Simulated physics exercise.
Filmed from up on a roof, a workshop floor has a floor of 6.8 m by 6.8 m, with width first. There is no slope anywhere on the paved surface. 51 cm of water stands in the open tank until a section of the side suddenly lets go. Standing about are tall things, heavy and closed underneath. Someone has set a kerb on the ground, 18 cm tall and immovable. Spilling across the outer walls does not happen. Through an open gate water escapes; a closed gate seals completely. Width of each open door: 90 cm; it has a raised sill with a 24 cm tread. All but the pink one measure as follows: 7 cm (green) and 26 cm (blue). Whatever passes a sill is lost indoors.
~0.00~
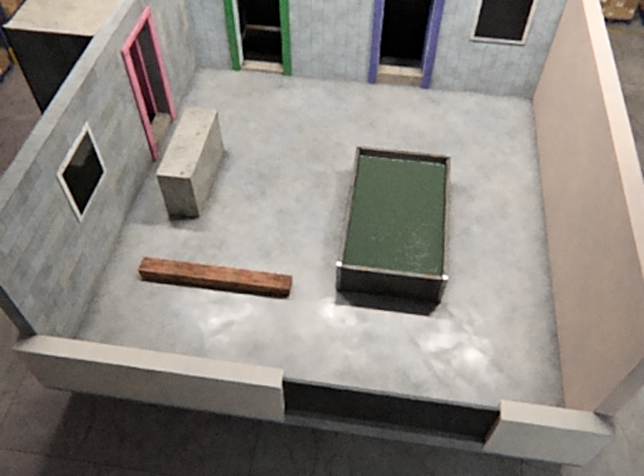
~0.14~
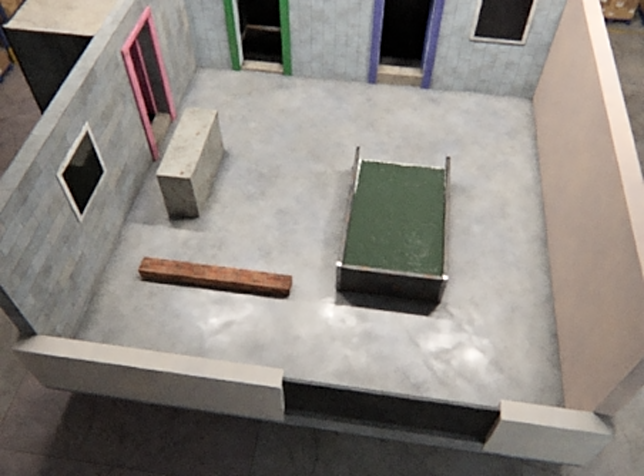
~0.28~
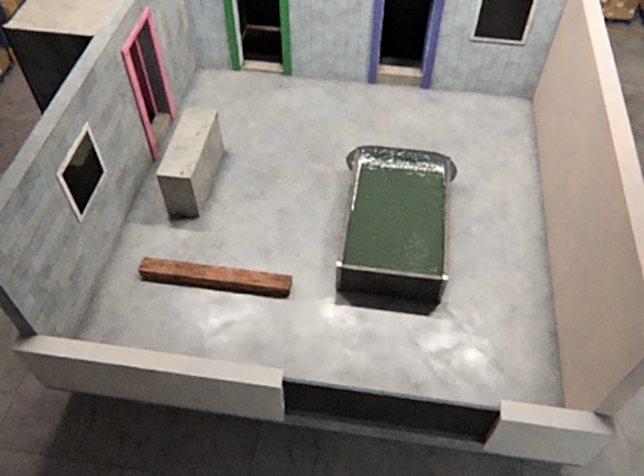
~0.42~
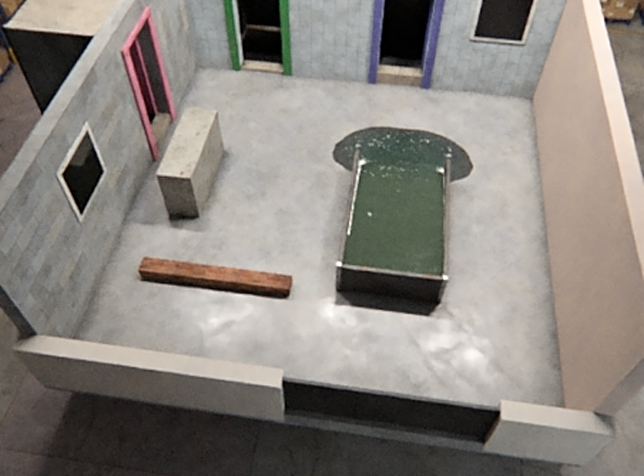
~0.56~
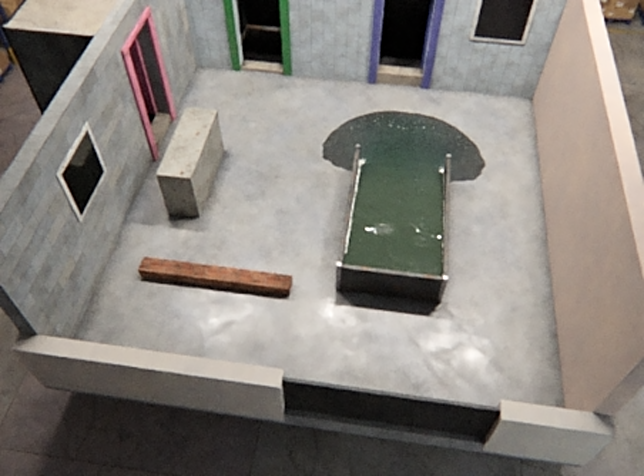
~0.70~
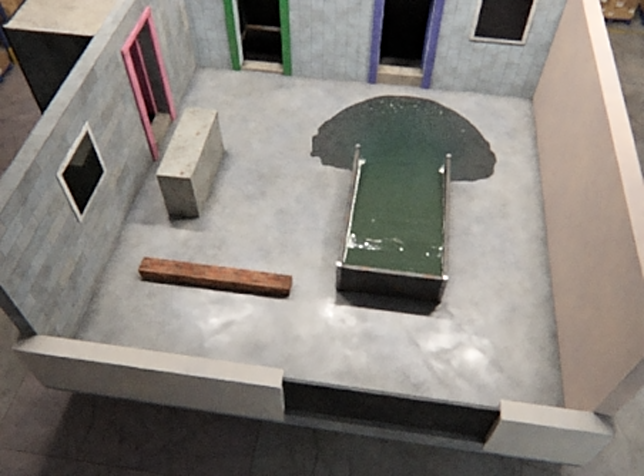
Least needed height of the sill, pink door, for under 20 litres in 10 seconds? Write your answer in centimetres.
Some 5.5 cm.
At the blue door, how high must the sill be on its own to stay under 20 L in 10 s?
Door blue, min height approx. 21 cm.
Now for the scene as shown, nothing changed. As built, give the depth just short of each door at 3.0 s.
Reading in centimetres: Green = 9, pink = 0, blue = 22.
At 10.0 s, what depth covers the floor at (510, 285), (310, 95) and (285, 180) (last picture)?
I'd read roughly 3, 4 and 3 cm there.
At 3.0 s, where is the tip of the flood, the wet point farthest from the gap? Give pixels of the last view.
Roughly at (196, 69) in the last view.
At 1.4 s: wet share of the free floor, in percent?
20 %.
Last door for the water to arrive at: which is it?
Answer: Pink door.
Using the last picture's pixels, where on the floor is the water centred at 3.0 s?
Centre of mass: About (397, 145) px.
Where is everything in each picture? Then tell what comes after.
In the first picture, still water, 51 cm deep, in the open tank at (397, 210); the pink door at (152, 94) is dry.
In the second picture, the gap is on the far side, the front 0.2 m out at a hidden place; the back of the open tank holds 51 cm.
In the third picture, the front is at a hidden place, 0.6 m from the gap on the far side; 1.0 m2 of floor is wet, 51 cm left at the back.
In the fourth picture, the front is at (377, 130), 1.2 m from the gap on the far side; 2.2 m2 of floor is wet, 51 cm left at the back.
In the fifth picture, the gap is on the far side, the front 1.6 m out at (392, 114); the back of the open tank holds 51 cm.
In the sixth picture, water pours out on the far side and has run 2.1 m, to (394, 98); about 5 cm deep outside, 51 cm at the back; 3.1 m in a straight line remain to the pink door at (152, 94).
After 1.4 s water covers 20 % of the floor, deepest (26 cm) near (407, 90); it has not reached the pink door.
After 3.0 s water covers 30 % of the floor, deepest (29 cm) near (527, 102); it has not reached the pink door.
After 10.0 s water covers 95 % of the floor, deepest (8 cm) near (68, 353); 6 cm at the pink door, 0 litres in over its 19 cm sill.
At the pink door as built, the water arrived by 3.7 s and peaked near 9 cm at 7.0 s.
Run again over the same 10 s with other heights there, 25 litres in over 5 cm, 10 litres over 6.5 cm. The limit of 20 litres is kept from about 5.5 cm up.
